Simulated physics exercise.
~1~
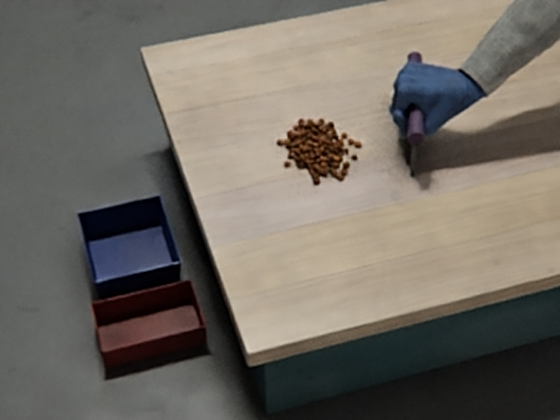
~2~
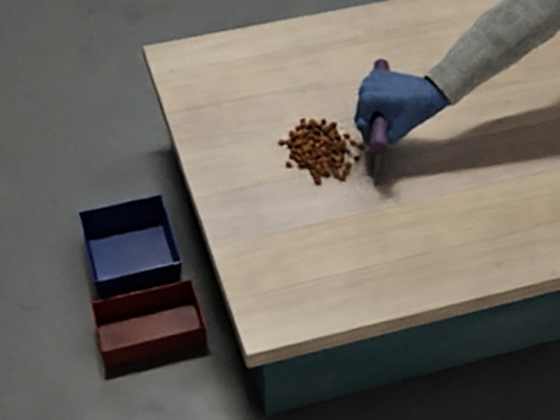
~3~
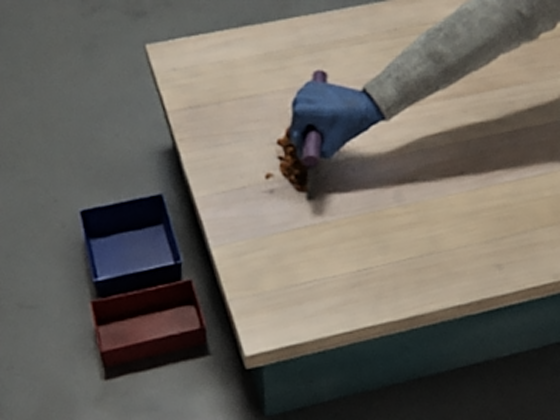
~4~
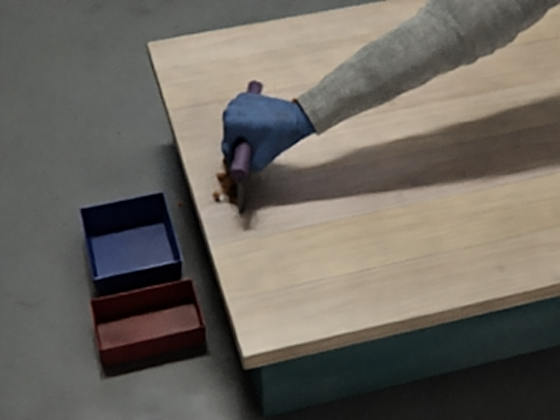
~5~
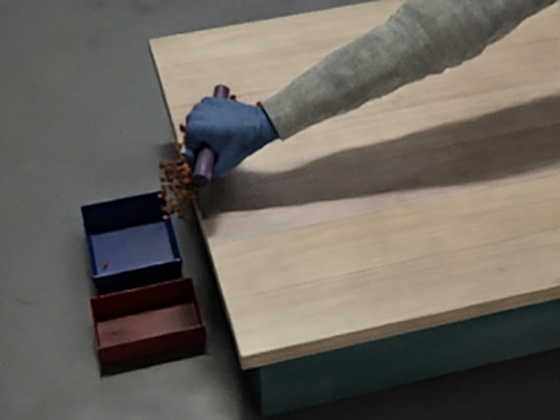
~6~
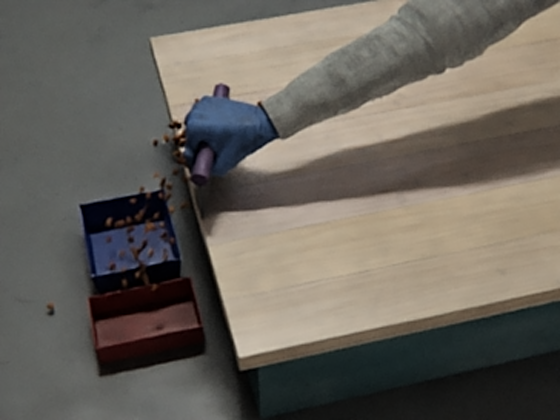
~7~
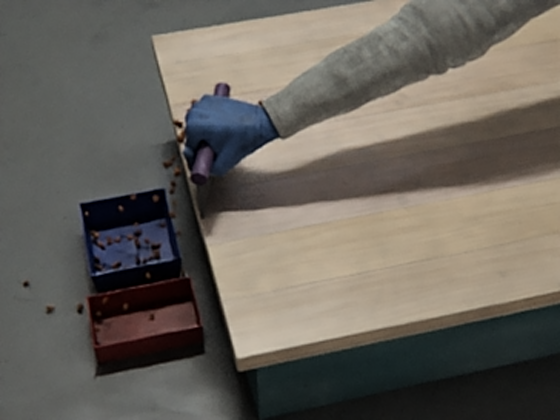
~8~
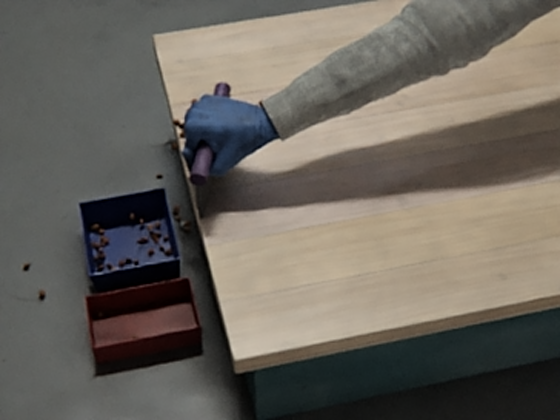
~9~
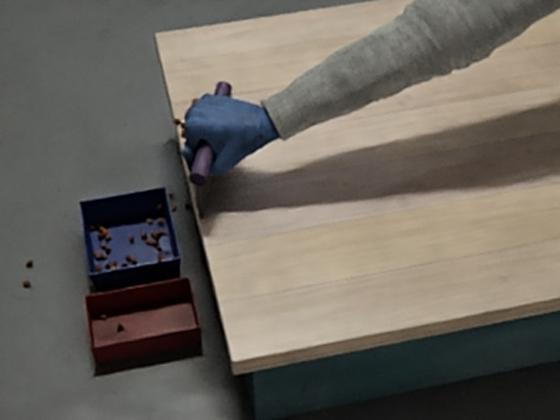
The clip shows a blue-gloved hand sweeping a pile of small brown pieces leftward across a wooden tabletop with a scraper, stopping at the edge, where many spill over; several land in a blue tin, a few in the red tin and on the floor, while others remain on top.
